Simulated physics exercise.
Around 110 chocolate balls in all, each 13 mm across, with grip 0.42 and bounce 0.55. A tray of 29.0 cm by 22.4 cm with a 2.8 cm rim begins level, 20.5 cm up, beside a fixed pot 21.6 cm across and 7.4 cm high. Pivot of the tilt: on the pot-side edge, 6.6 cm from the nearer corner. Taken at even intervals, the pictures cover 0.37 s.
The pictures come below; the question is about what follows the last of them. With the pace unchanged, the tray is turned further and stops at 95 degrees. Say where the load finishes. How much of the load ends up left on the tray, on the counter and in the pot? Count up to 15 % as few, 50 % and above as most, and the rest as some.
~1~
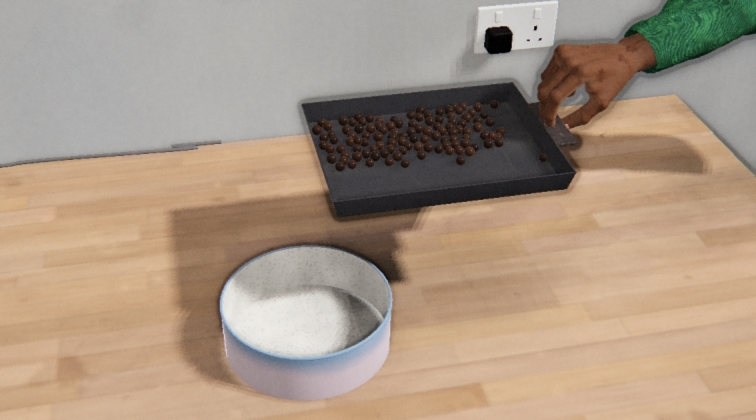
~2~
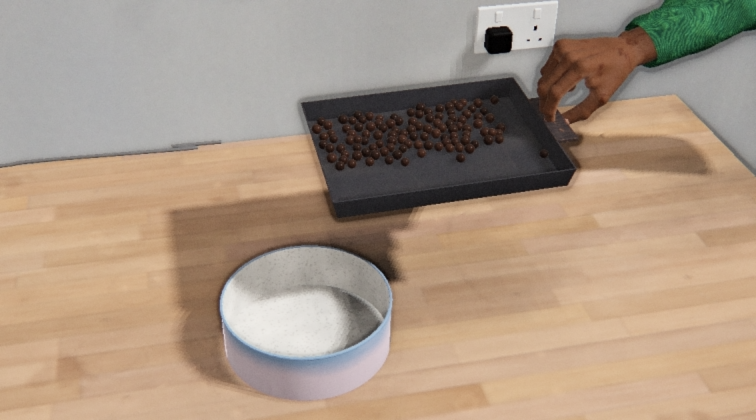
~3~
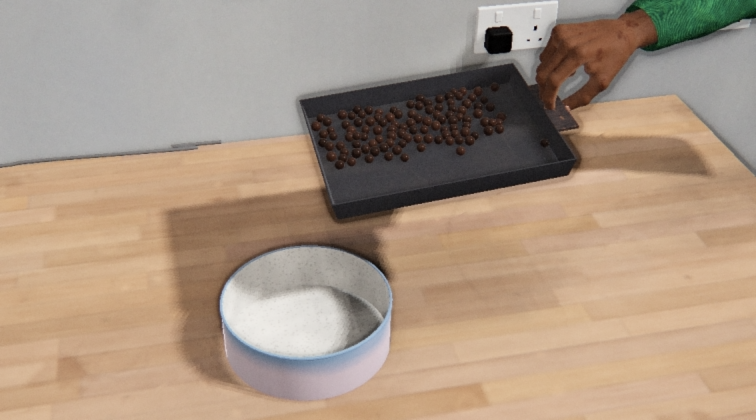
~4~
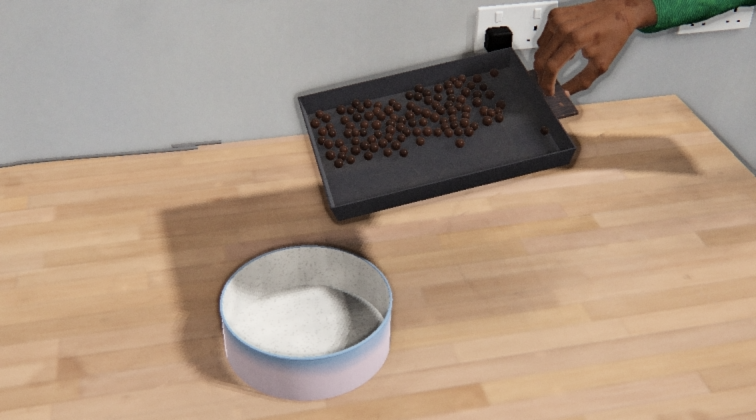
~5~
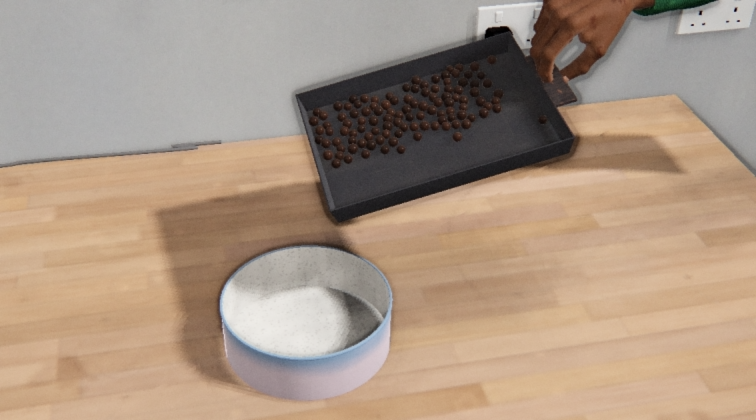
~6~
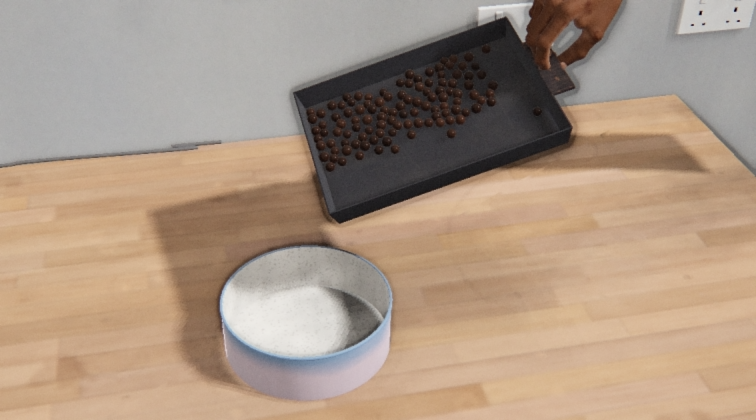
My estimate: Tray few, counter few, pot most.
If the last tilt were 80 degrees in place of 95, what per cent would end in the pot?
Around 90 per cent, then.
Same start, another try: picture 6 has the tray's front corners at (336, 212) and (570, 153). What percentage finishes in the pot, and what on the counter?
That works out as pot 100 and counter 0.
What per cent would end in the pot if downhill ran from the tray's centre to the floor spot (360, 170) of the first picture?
My best guess is some 60 per cent.
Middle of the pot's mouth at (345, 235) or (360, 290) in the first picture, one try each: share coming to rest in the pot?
That gives roughly 0 per cent and then 75 per cent.
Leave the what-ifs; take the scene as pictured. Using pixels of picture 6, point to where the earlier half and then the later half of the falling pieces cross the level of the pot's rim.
Earlier half close to (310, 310), later half at (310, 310) in pixels.
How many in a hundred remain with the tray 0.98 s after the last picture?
About 100% of the load.
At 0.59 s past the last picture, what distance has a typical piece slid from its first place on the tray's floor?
Around 13 centimetres.
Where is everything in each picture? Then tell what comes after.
In the first frame, tray tilt 0 degrees, front corners at (338, 198) and (569, 170); middle of the pieces at (411, 133); pot at (306, 298).
In the second frame, tray tilt 1 degrees, front corners at (337, 199) and (570, 167); middle of the pieces at (411, 130).
In the third frame, tray tilt 5 degrees, front corners at (336, 201) and (570, 157), lowest corner left front; middle of the pieces at (411, 123).
In the fourth frame, tray tilt 10 degrees, front corners at (335, 203) and (569, 146), lowest corner left front; middle of the pieces at (409, 116).
In the fifth frame, tray tilt 14 degrees, front corners at (334, 206) and (568, 136), lowest corner left front; middle of the pieces at (407, 110).
In the sixth frame, tray tilt 19 degrees, front corners at (333, 208) and (565, 126), lowest corner left front; middle of the pieces at (400, 107); pot at (306, 298).
Then, 0.59 s after the last picture, tilt 55 degrees; the tray holds 100 %, the pot 0 %.
Then, 0.98 s after the last picture, tilt 79 degrees; the tray holds 100 %, the pot 0 %.
Then, 1.45 s after the last picture, tilt 95 degrees; the tray holds 5 %, the pot 80 %.
In the end, tray 0 %, counter 0 %, pot 100 %.
